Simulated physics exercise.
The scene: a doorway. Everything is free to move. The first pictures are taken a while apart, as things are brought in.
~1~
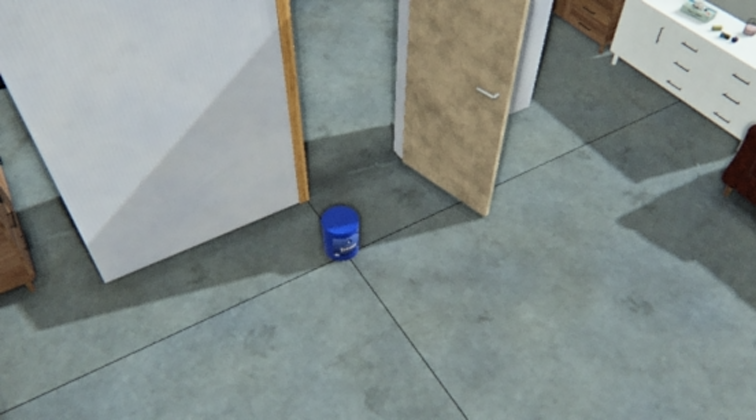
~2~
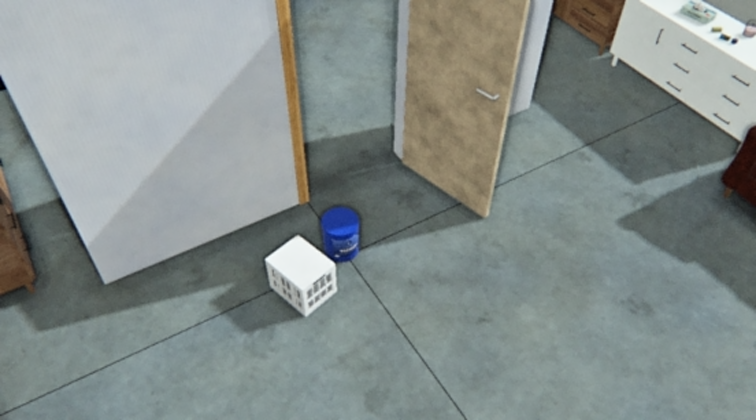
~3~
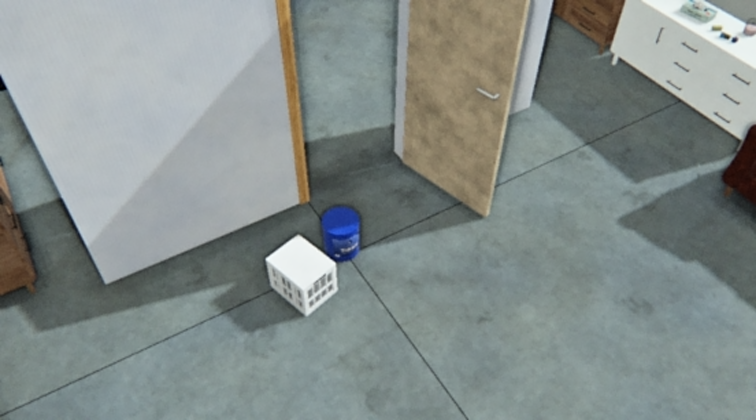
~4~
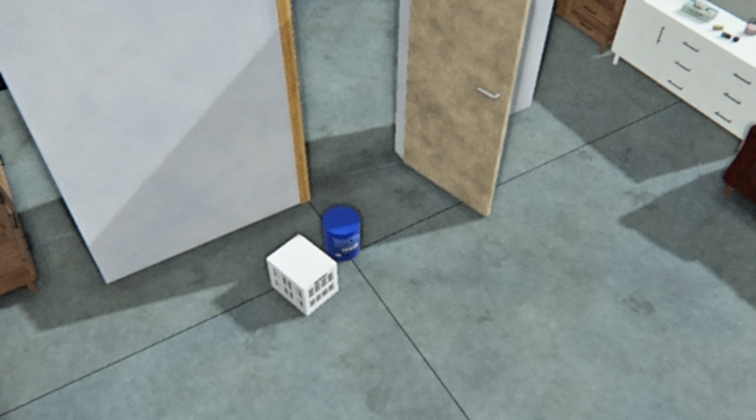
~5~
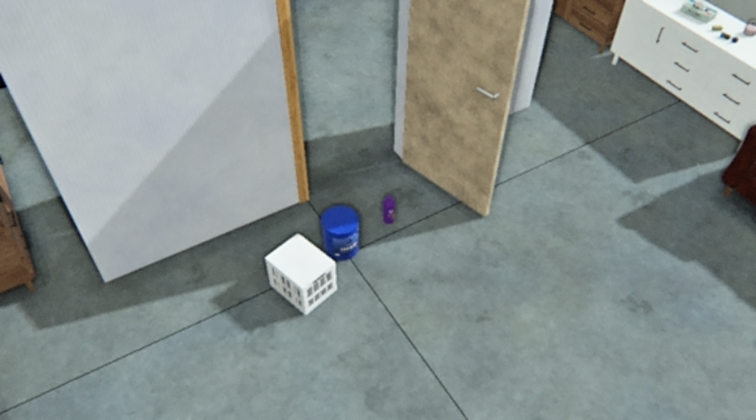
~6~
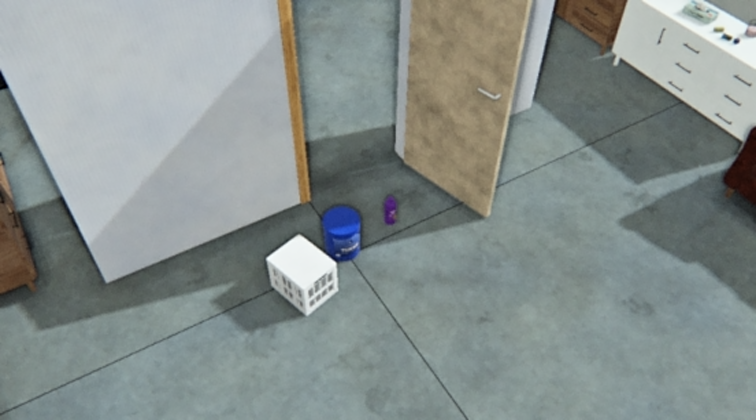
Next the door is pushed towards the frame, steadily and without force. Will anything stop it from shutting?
As it turns out, it shuts.
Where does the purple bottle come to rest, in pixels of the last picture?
At about (295, 166).
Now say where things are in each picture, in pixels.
The first picture shows door wide open and still.
The second picture shows door wide open and still; white crate (302, 276); blue pail (341, 235).
The third picture shows door wide open and still; white crate (302, 275); blue pail (341, 235).
The fourth picture shows door wide open and still; white crate (303, 275); blue pail (342, 234).
The fifth picture shows door wide open and still; white crate (302, 274); blue pail (341, 234).
The sixth picture shows door wide open and still; purple bottle (390, 210); white crate (303, 275).
Then, 1.00 s past the last view, door at 56°.
Then, 1.30 s past the last view, door at 33°; purple bottle displaced well along near (359, 205).
Then, 1.60 s past the last view, door at 9°; purple bottle displaced well along near (324, 190).
Then, 1.90 s past the last view, door at 0°; purple bottle rocked 18° from its first pose near (301, 169).
Finally, door at 0°; down or leaning hard on the floor, purple bottle; the other 2 still in place. Final places as the last picture's camera would see them, purple bottle near (295, 166).
